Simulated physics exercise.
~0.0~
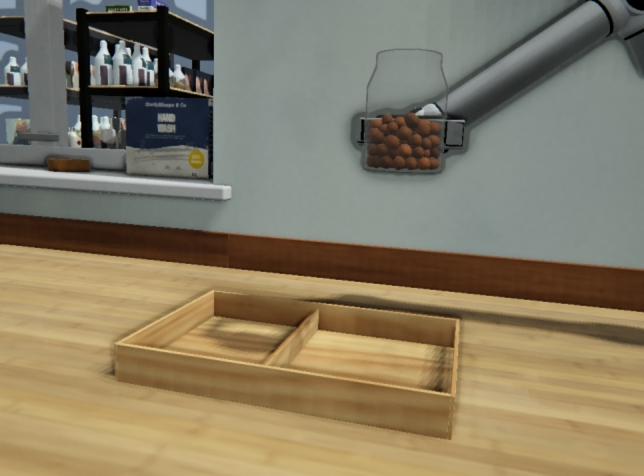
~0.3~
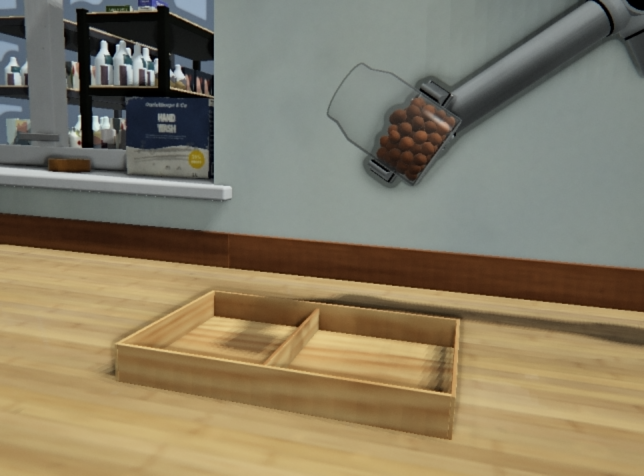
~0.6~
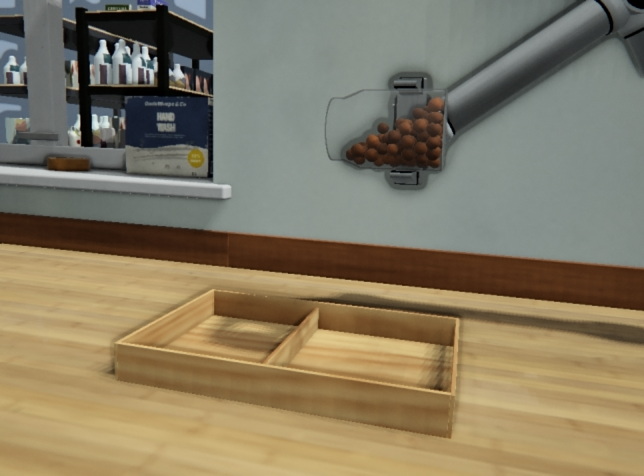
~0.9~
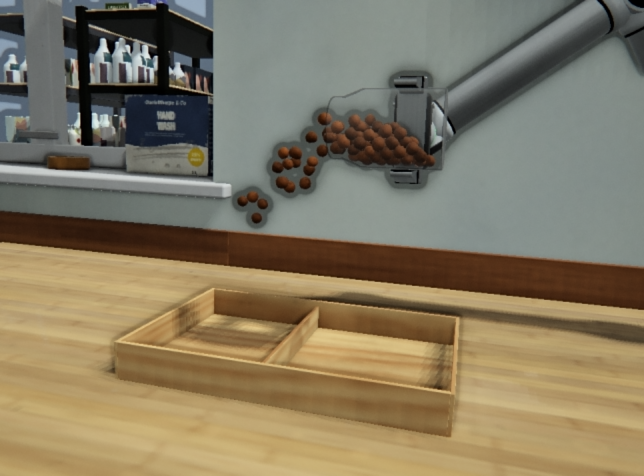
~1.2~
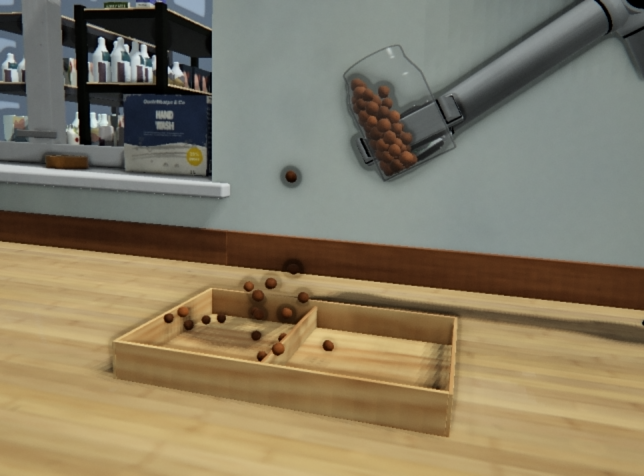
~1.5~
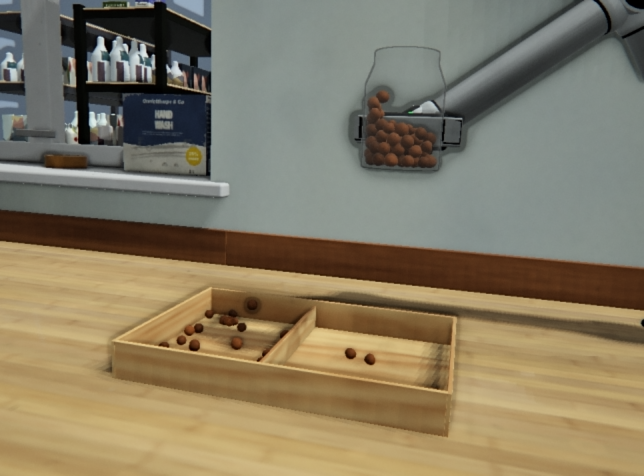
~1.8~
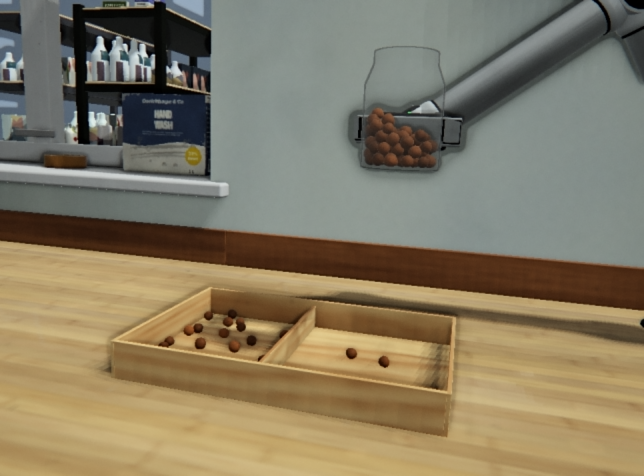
The video shows a grey robot arm tipping a clear jar of brown hazelnuts leftward onto its side, spilling some toward a divided wooden tray, then returning it upright. Most nuts remain in the jar, while several rest in the tray's left part and two in its right.
